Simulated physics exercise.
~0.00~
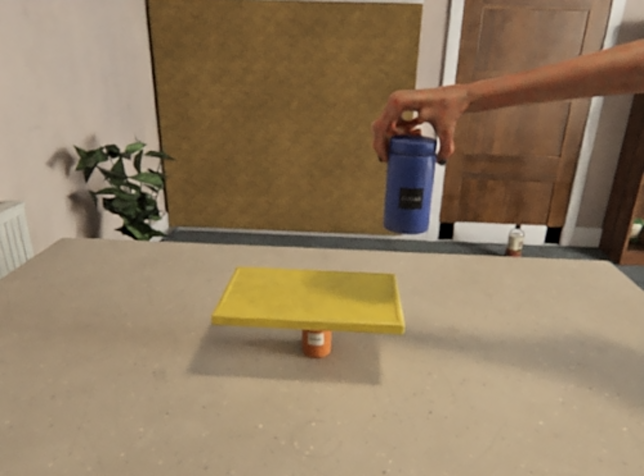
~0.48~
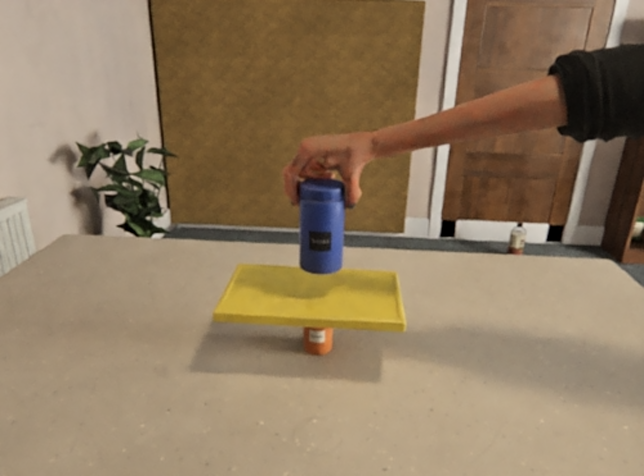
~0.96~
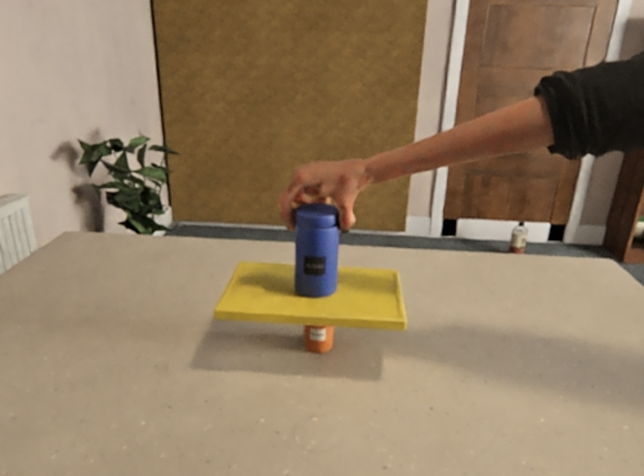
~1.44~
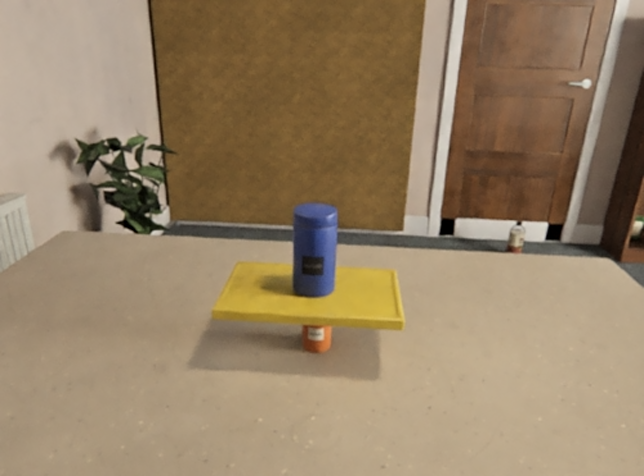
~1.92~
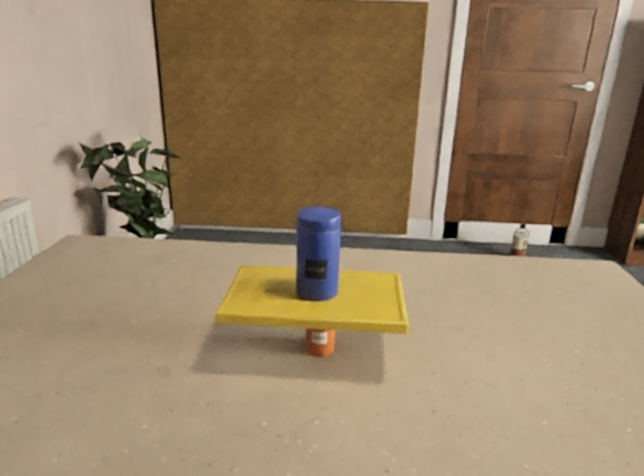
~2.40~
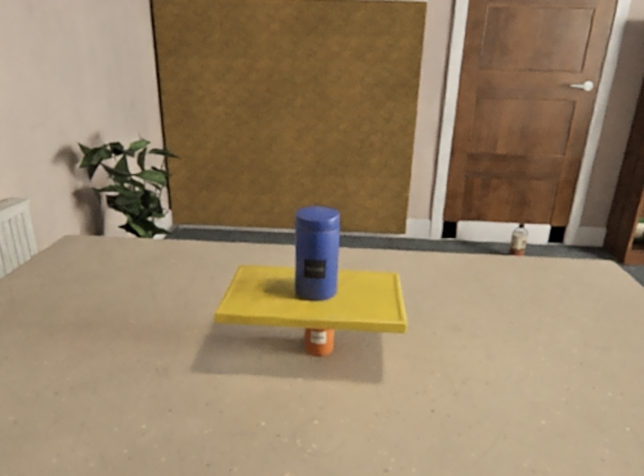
A hand reaches in from the right, holding a blue jar by its top above a table in a room, seen from the front by a slightly swaying camera. On the table, a flat yellow lid rests across a small orange shaker, with a leafy plant behind on the left and a wooden door on the right. The hand carries the jar left and down until it is over the lid, then lowers it upright near the middle. The fingers let go and the arm withdraws. The jar stays standing on the level lid, and the stack holds.
